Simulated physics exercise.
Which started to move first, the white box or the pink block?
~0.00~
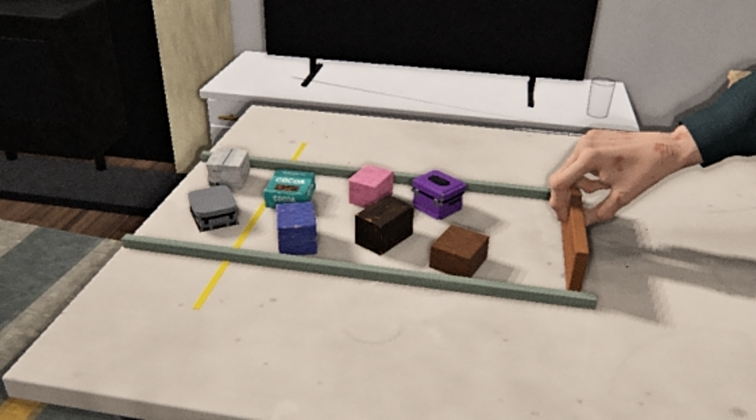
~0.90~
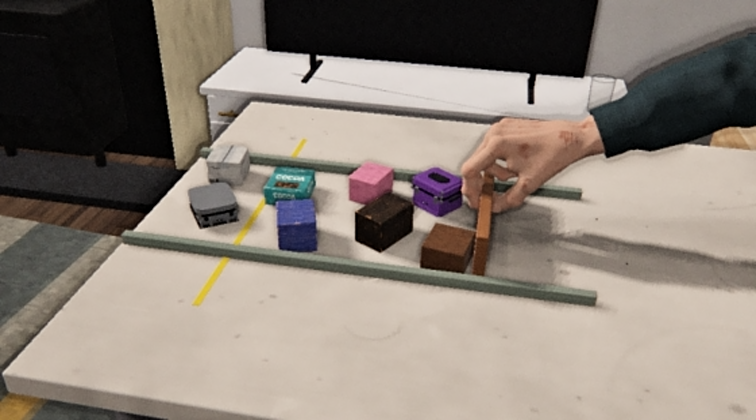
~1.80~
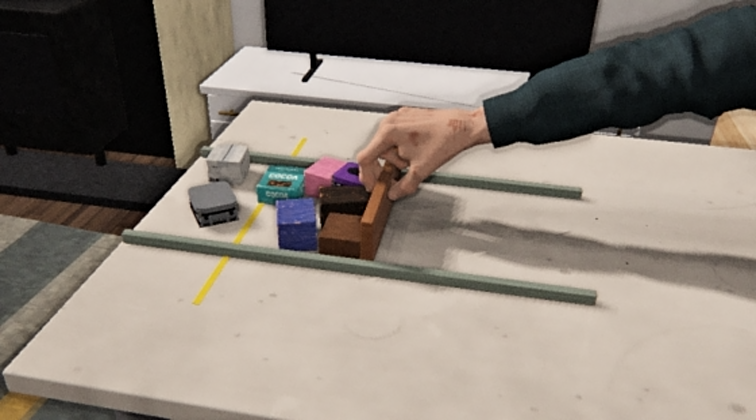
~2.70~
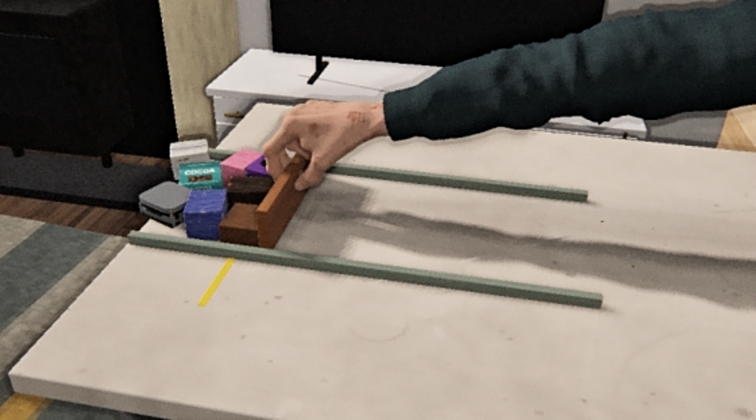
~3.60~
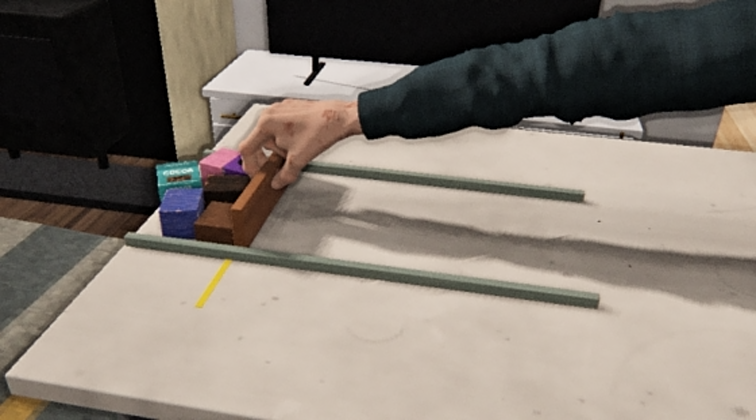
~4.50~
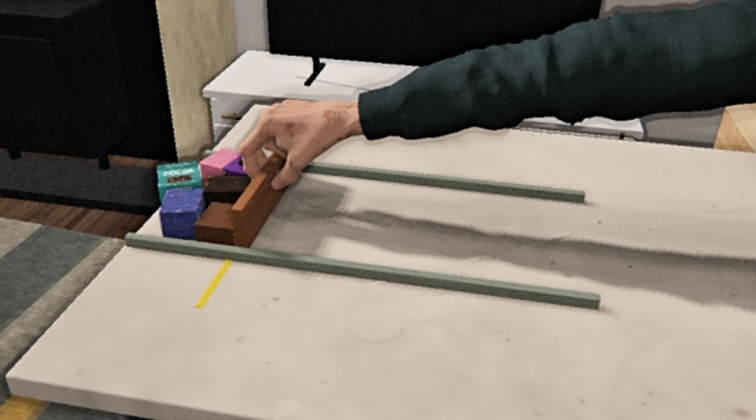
The pink block started to move first, while the white box was still sitting in its place near the left end of the table.
